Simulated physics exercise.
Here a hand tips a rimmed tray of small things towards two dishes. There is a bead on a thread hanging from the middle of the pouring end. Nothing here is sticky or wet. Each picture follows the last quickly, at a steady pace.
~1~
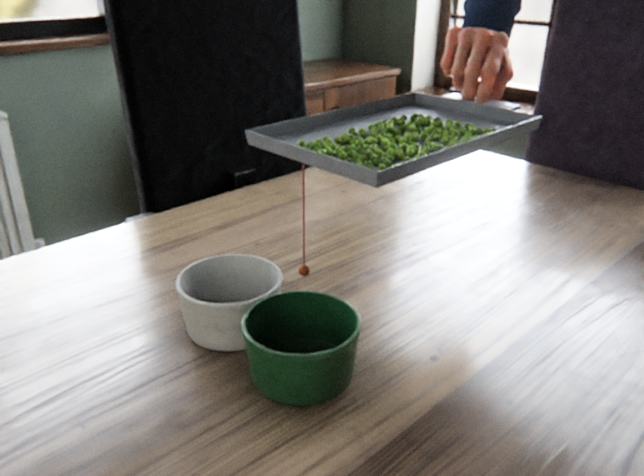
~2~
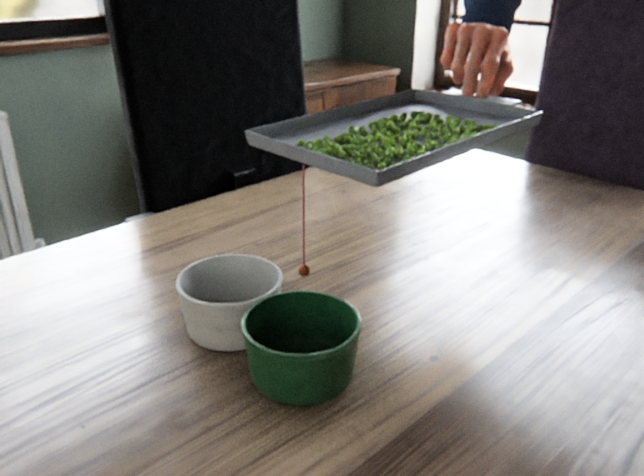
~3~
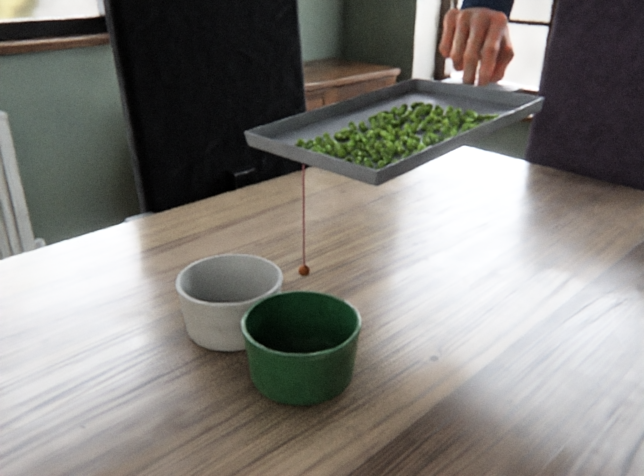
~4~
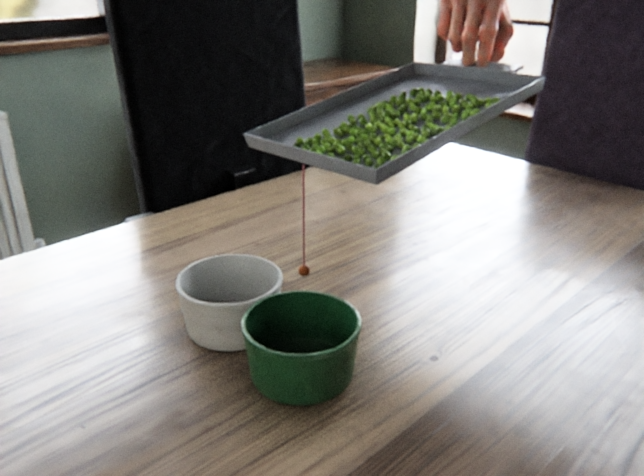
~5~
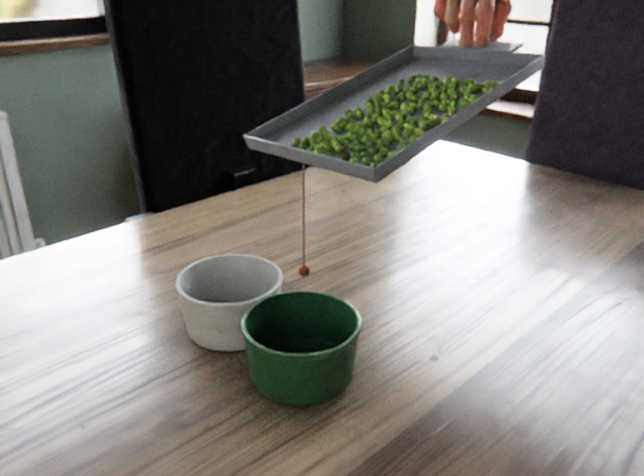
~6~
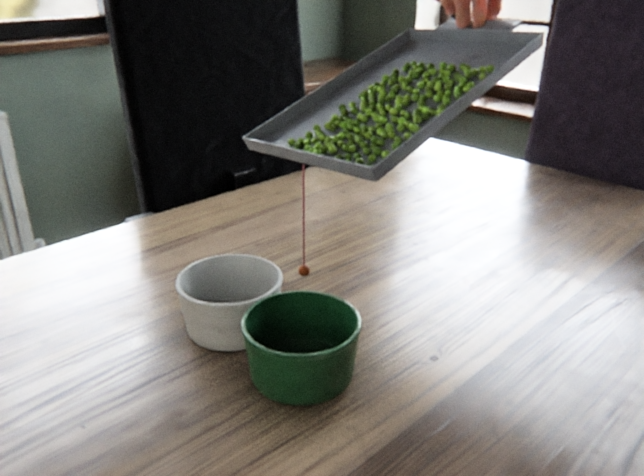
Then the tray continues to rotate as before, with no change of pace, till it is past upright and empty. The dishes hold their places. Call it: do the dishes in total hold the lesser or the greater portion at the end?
In total they hold the greater portion.
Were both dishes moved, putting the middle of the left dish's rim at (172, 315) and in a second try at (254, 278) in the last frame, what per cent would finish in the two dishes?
You'd get 10 in a hundred first and 80 in a hundred after that.
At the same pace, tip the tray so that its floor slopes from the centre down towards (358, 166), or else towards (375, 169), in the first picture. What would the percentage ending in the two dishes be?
I'd say some 70 in a hundred at first, then 50 in a hundred.
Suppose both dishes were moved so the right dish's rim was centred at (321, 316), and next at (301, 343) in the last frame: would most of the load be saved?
The bulk of it and then the bulk of it.
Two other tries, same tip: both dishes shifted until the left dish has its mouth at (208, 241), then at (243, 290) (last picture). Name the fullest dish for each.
First place: The rightmost one; second place: The leftmost one.
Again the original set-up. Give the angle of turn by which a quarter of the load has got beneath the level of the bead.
It is at around 105 degrees by then.
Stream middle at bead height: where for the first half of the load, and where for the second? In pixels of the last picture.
The opening half passes (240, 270), the closing half (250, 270).
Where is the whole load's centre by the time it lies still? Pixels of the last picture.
Near pixel (233, 323).
Shortly afterwards, tray tipped steeply; all but a few on the tray; only a few in the left dish; a little in the air.
Next, tray tipped past a quarter turn; near half on the tray; only a few in the right dish; a little in the left dish; near a third in the air.
Some moments later, tray tipped past a quarter turn; near a quarter in the right dish; near two thirds in the left dish; only a few outside both.
In the end, tray tipped past a quarter turn; near a quarter in the right dish; near two thirds in the left dish; only a few outside both.
